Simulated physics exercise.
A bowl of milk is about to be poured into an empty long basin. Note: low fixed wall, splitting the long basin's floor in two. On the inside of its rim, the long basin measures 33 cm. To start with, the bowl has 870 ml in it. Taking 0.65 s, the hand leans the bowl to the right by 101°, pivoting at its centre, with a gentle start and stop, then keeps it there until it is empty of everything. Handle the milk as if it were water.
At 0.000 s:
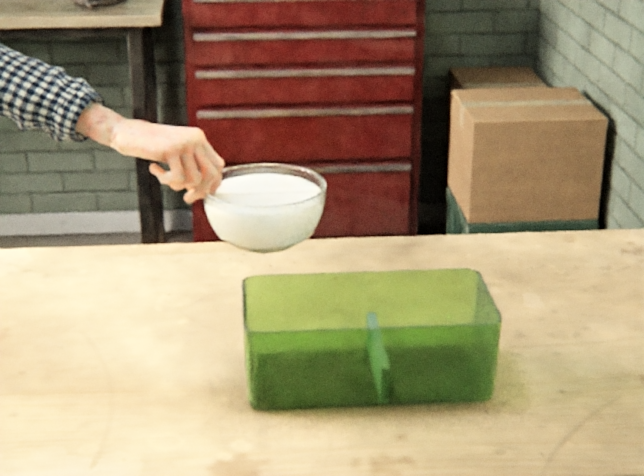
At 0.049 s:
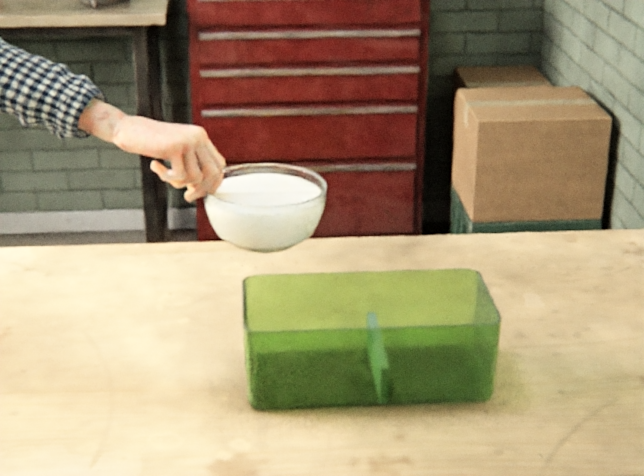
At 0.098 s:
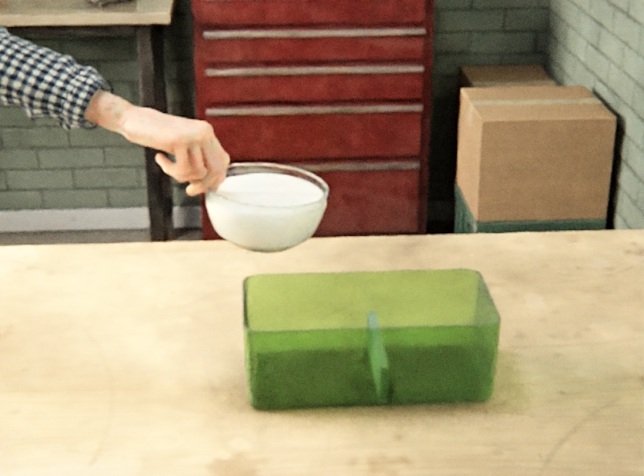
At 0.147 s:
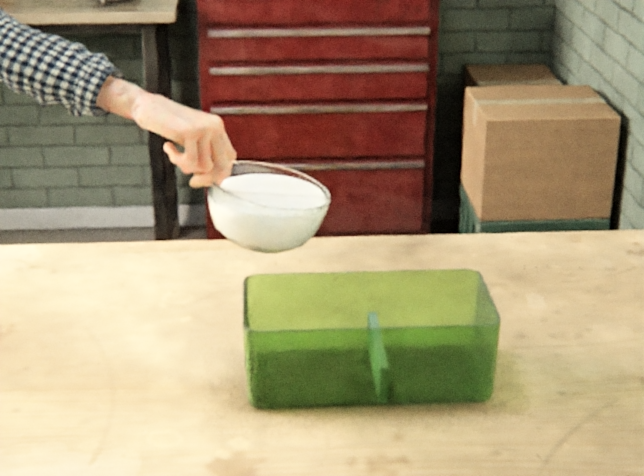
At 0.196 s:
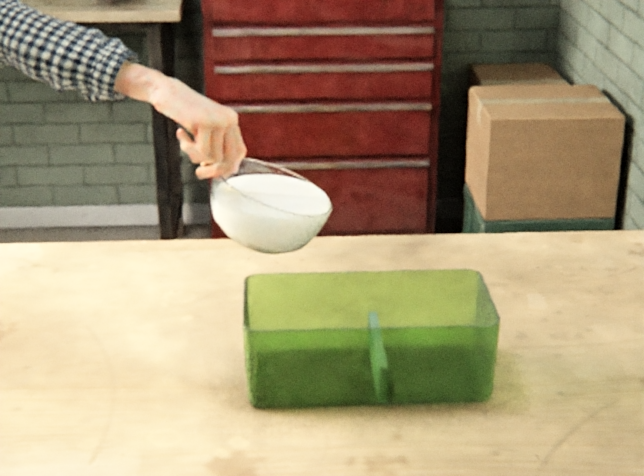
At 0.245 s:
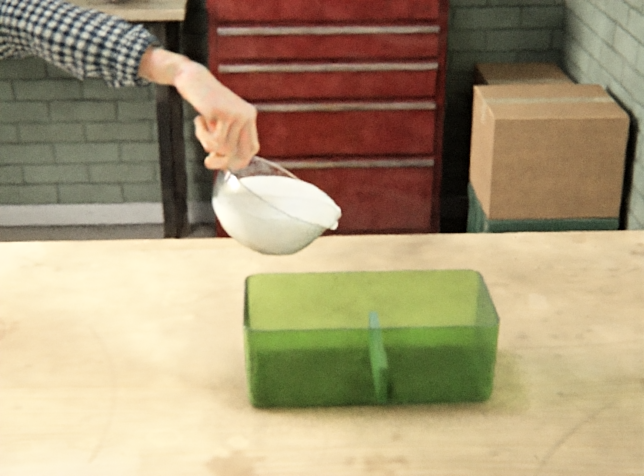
A hand holds a glass bowl of milk above a green basin and tilts it right.
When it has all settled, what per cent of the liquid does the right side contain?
The right side contains about 30 per cent.
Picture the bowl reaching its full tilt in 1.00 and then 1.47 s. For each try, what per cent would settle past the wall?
Respectively 40 and 50 %.
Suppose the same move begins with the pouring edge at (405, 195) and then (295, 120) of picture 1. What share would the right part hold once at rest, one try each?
Respectively 90 and 15 %.
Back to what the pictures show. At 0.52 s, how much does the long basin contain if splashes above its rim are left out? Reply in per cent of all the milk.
About 44%.
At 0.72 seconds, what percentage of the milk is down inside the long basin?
The fraction sits near 94 in a hundred.
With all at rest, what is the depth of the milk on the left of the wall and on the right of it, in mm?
Some 22 mm on the left and some 12 mm on the right.
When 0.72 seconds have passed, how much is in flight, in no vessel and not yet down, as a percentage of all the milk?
Near 5 per cent, I'd say.
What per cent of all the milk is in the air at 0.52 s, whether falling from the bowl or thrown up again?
About 36 per cent.
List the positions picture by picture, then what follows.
Tilt 0°; pouring edge (325, 184); surface from (205, 193) to (322, 190); the long basin's rim runs from (243, 304) to (490, 296); the wall's top is at (378, 339), in the first frame.
Tilt 1°; pouring edge (326, 186); surface from (206, 193) to (323, 191), in the second frame.
Tilt 6°; pouring edge (327, 190); surface from (208, 191) to (324, 193), in the third frame.
Tilt 12°; pouring edge (329, 197); surface from (210, 189) to (327, 195), in the fourth frame.
Tilt 21°; pouring edge (331, 207); surface from (215, 190) to (332, 201); 1 per cent is over the edge, in the fifth frame.
Tilt 31°; pouring edge (330, 218); surface from (216, 192) to (327, 206); 6 per cent is over the edge, in the sixth frame.
After 0.52 s the tilt is 91° and 20 per cent is still to pour, 23 is left of the wall and 21 right of it.
After 0.72 s the tilt is 101° and 2 per cent is still to pour, 65 is left of the wall and 28 right of it.
After 0.92 s the tilt is 101° and 0 per cent is still to pour, 67 is left of the wall and 29 right of it.
After 1.15 s the tilt is 101° and 0 per cent is still to pour, 68 is left of the wall and 30 right of it.
In the end 68 per cent lies left of the wall, 30 right of it and 3 outside.
